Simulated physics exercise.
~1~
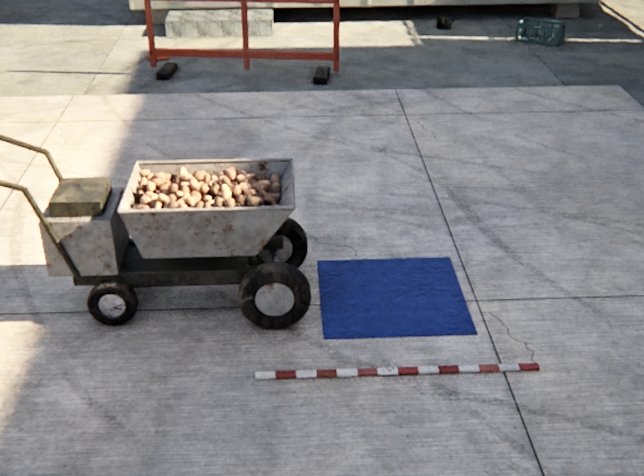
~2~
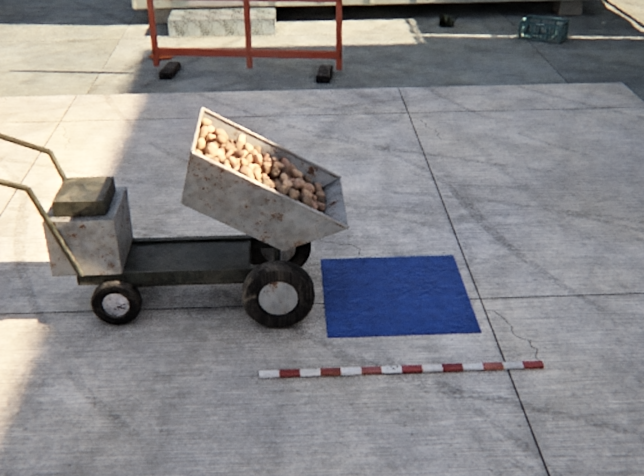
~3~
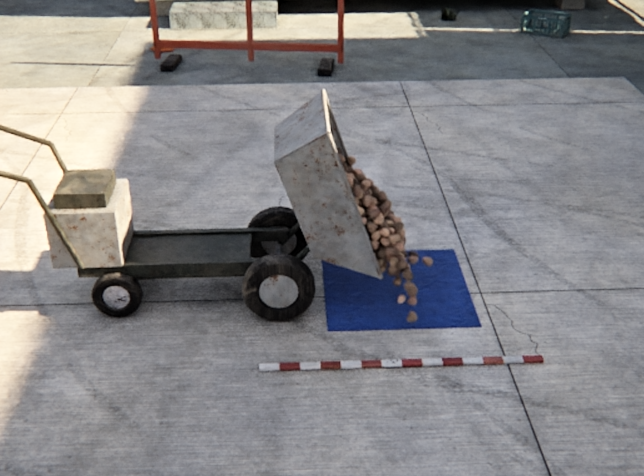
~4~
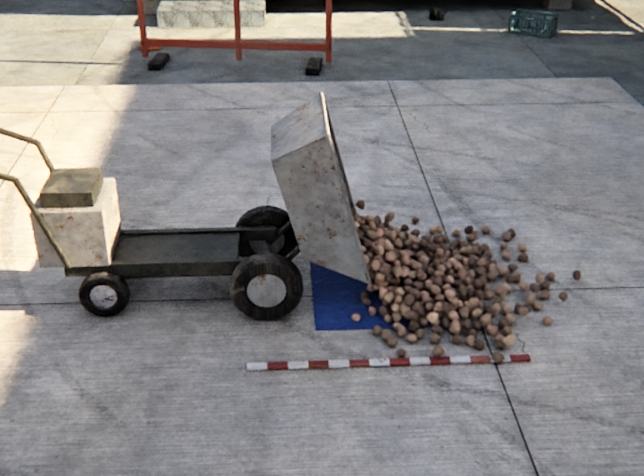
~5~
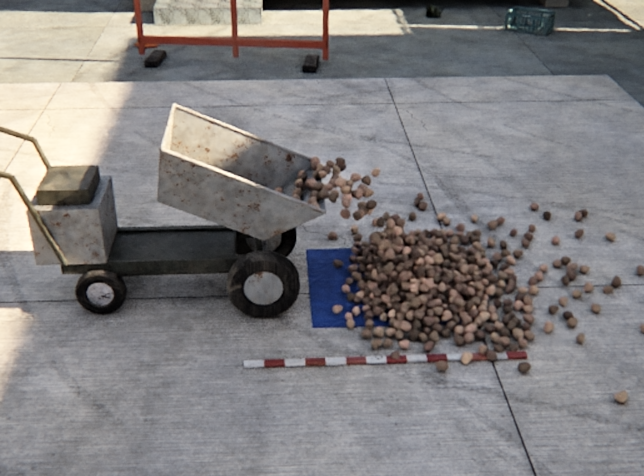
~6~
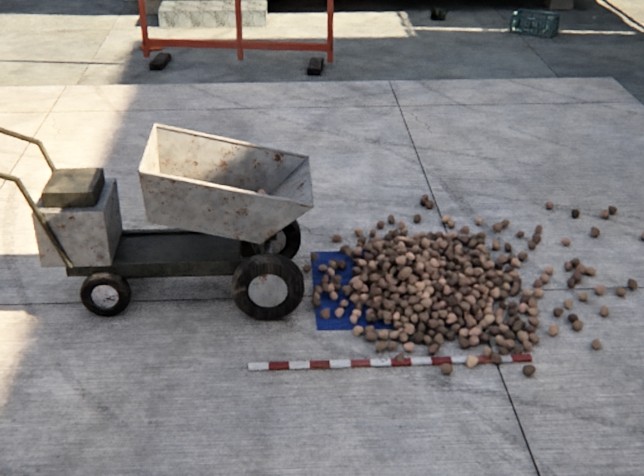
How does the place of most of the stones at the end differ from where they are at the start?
At the start the stones sit in the barrow's skip on the left, while at the end most of them lie on the ground to the right, heaped over the blue sheet and scattered beyond it.
